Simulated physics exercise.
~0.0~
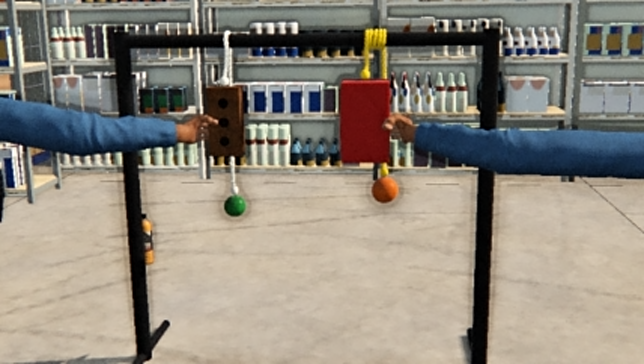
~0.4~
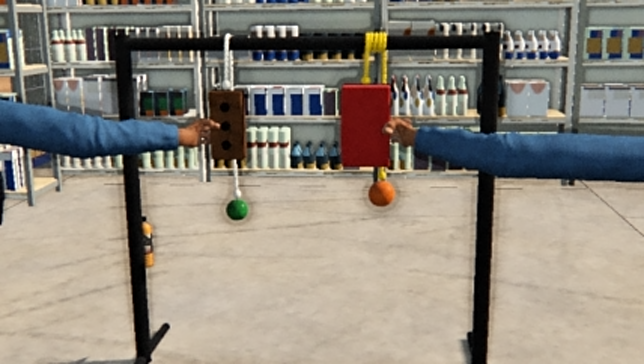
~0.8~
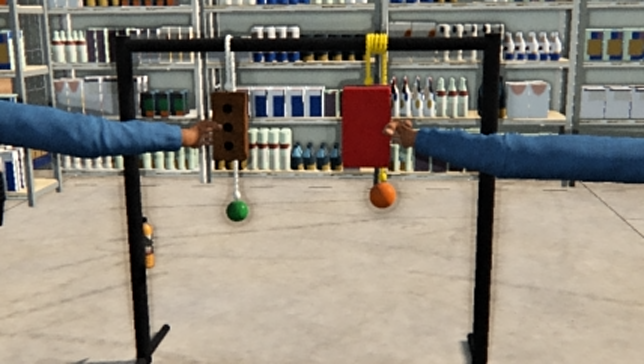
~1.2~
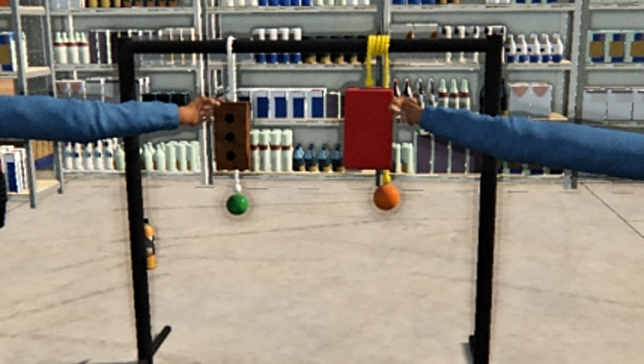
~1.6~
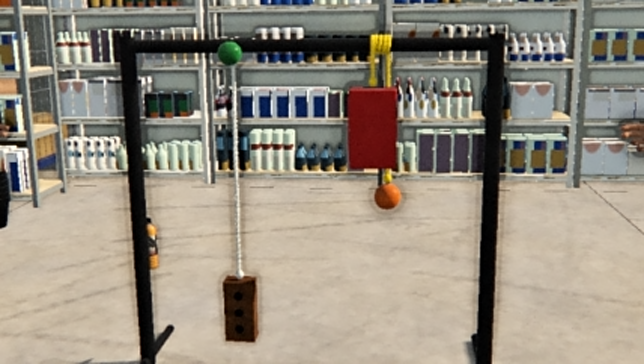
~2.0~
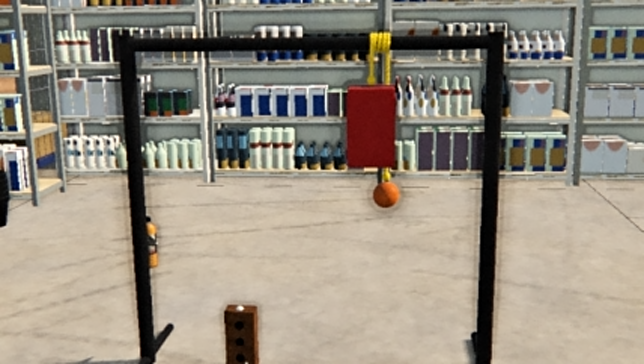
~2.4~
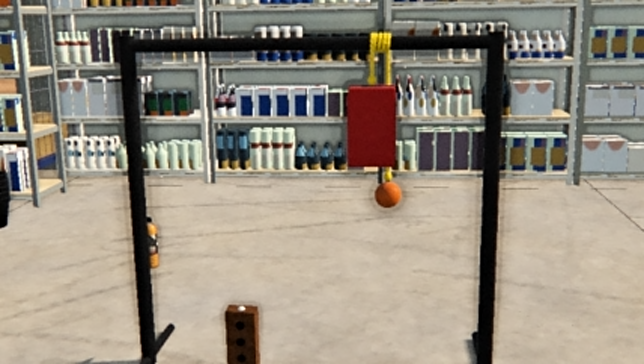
A brick drops to the floor when two hands let go, while a red case stays hanging.
